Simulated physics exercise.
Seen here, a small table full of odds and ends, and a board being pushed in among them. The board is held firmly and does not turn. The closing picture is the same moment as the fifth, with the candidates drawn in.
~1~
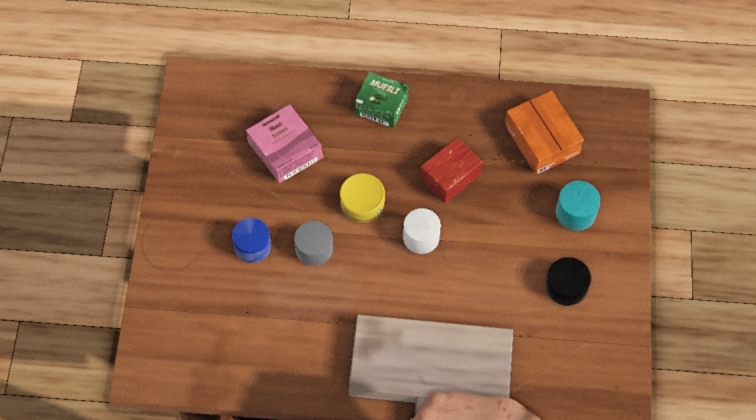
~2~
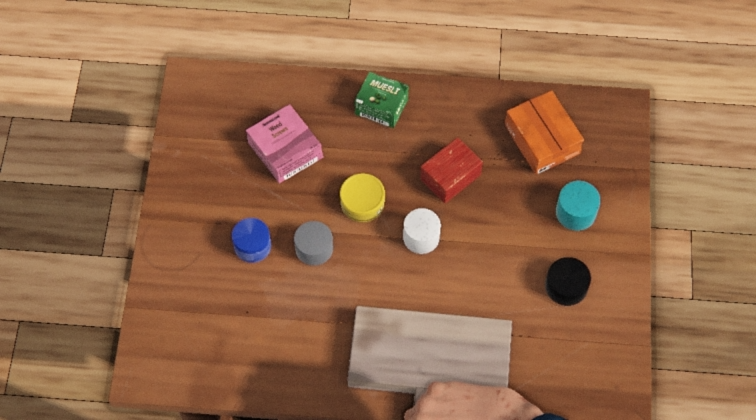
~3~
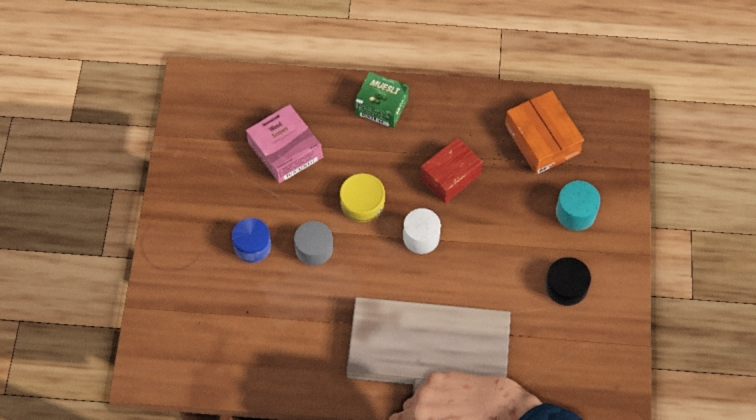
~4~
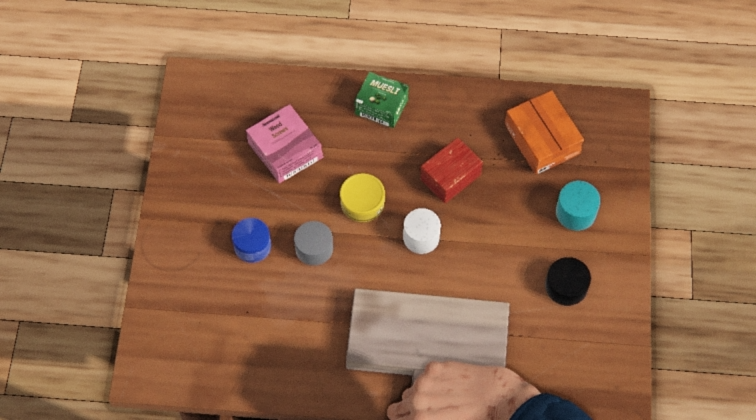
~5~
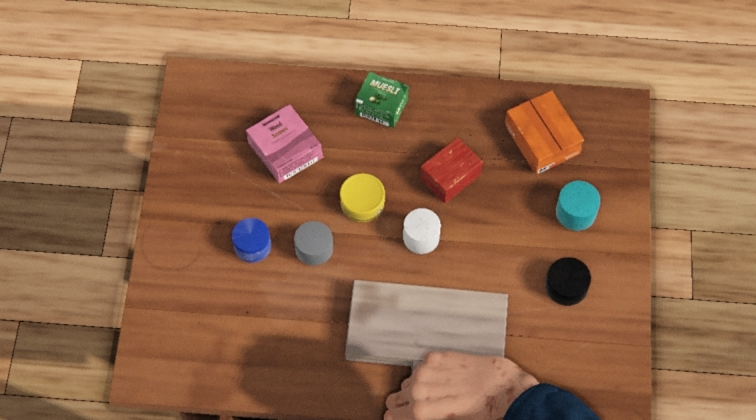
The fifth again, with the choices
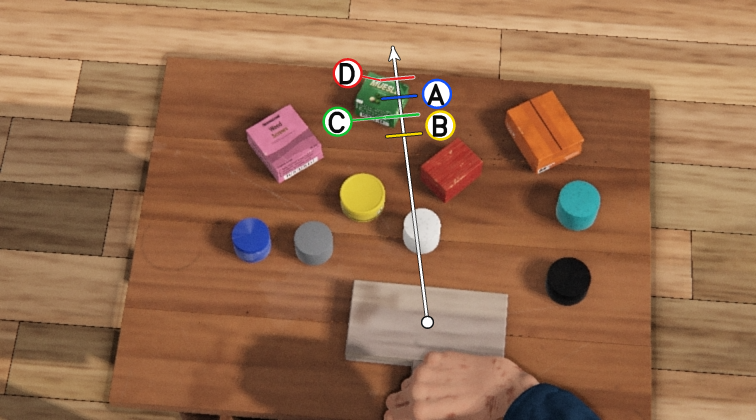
We see small boxes and round pots in various colours spread over a wooden table, while a hand at the near edge slides a flat grey board slowly a short way up the tabletop, the other objects staying still.
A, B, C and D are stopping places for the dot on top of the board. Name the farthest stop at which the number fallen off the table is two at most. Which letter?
C is the last mark within the limit.
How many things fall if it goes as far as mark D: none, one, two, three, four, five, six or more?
In all, four.
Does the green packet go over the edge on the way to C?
By then, yes.
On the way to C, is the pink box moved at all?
No.
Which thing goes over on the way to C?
The green packet.
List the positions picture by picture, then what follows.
Blue tin (251, 240); yellow tub (363, 198); green packet (382, 100), in the first frame.
Board (431, 350); pink box (285, 144), in the second frame.
Board (430, 341); white pot (422, 231), in the third frame.
Board (429, 331); orange box (544, 132), in the fourth frame.
Board (427, 323); turquoise pot (578, 206); blue tin (251, 240); yellow tub (363, 198), in the fifth frame.
On the marked copy, A at (399, 97); B at (404, 135); C at (401, 116); D at (397, 79); the arrow from (427, 322) to (392, 47); the white dot at (427, 322).
Following C. Soon after the start, board (417, 250); yellow tub (363, 190); white pot (423, 198).
Later, board (408, 175); green packet (386, 88); yellow tub (367, 120).
In the end, board (401, 122); green packet over the edge; yellow tub (369, 69); one fallen.
As for the rest, A drops four; B is within the limit but short; D drops four.
